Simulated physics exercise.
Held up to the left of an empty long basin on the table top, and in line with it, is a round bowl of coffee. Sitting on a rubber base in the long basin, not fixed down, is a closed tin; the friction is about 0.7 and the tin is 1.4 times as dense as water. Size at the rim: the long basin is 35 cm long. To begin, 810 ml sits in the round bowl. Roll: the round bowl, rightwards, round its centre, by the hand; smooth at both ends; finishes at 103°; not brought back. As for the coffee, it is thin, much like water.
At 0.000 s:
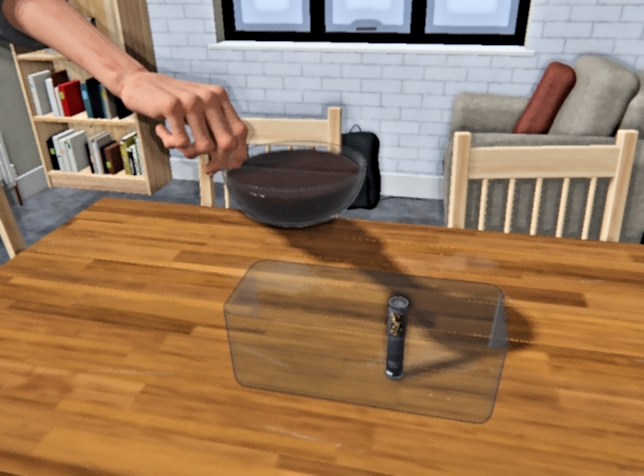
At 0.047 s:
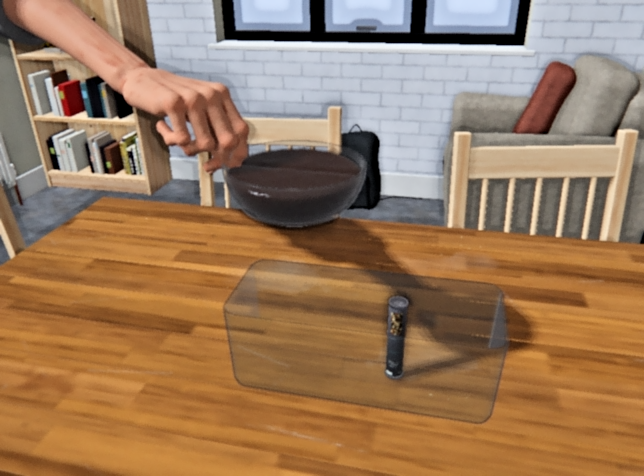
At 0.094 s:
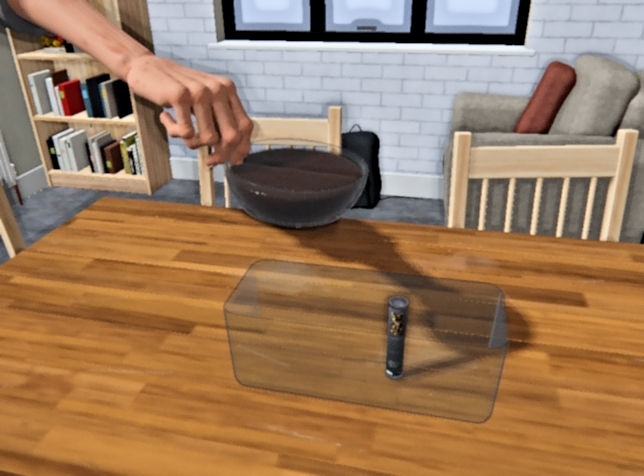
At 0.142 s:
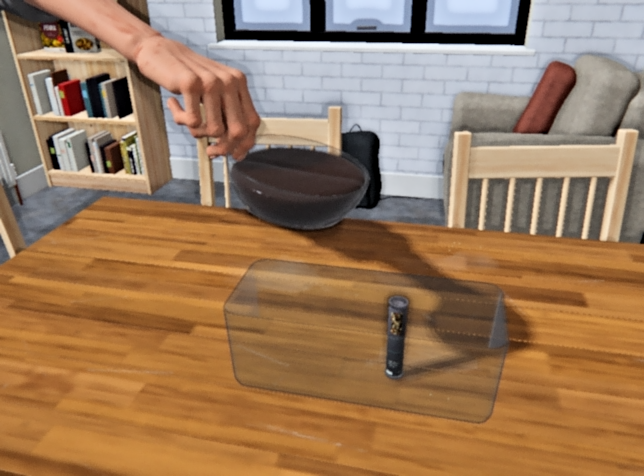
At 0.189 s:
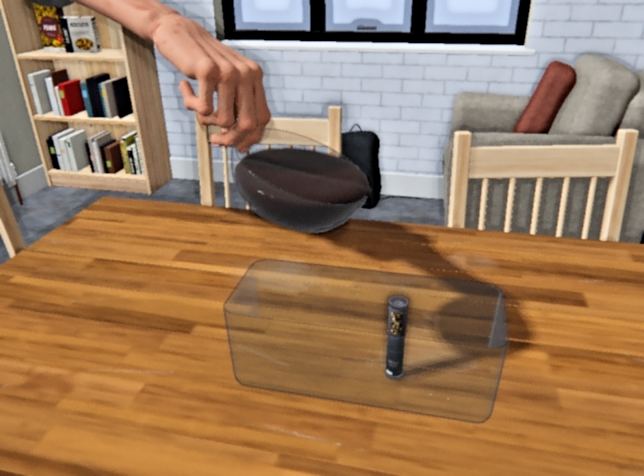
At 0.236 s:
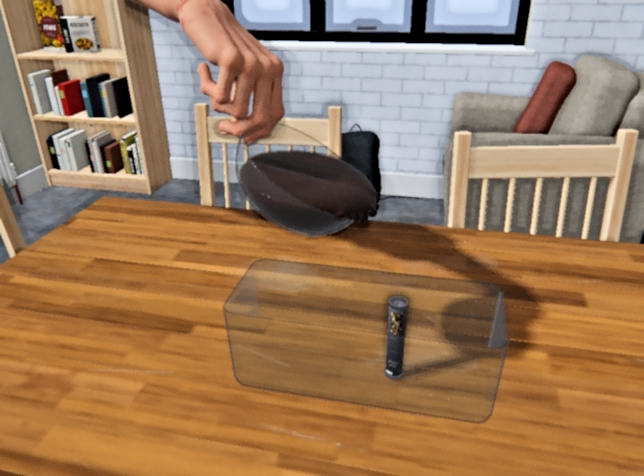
On a wooden table, a closed tin stands inside an empty clear long basin while a hand holds a round bowl of dark liquid above and to the left, slowly at first, then more steeply tilting it to the right.
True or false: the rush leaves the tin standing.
True.
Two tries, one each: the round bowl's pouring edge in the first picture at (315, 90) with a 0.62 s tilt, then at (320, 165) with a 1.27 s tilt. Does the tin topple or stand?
Trial 1 - tin tips; trial 2 - tin stays standing.
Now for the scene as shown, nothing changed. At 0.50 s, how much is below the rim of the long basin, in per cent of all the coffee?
Around 50 percent.
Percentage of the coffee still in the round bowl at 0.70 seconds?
I'd say some 0 per cent remains.
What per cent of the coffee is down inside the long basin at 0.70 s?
About 90 %.
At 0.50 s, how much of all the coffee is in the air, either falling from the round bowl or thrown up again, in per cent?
Near 44 per cent at that time.
By 0.50 s the tilt is 94° and 7 per cent is still to pour; the tin stands where it began.
By 0.70 s the tilt is 103° and 0 per cent is still to pour; the tin stands where it began.
By 0.90 s the tilt is 103° and 0 per cent is still to pour; the tin stands where it began.
By 1.12 s the tilt is 103° and 0 per cent is still to pour; the tin stands where it began.
At rest the tin stands where it began.
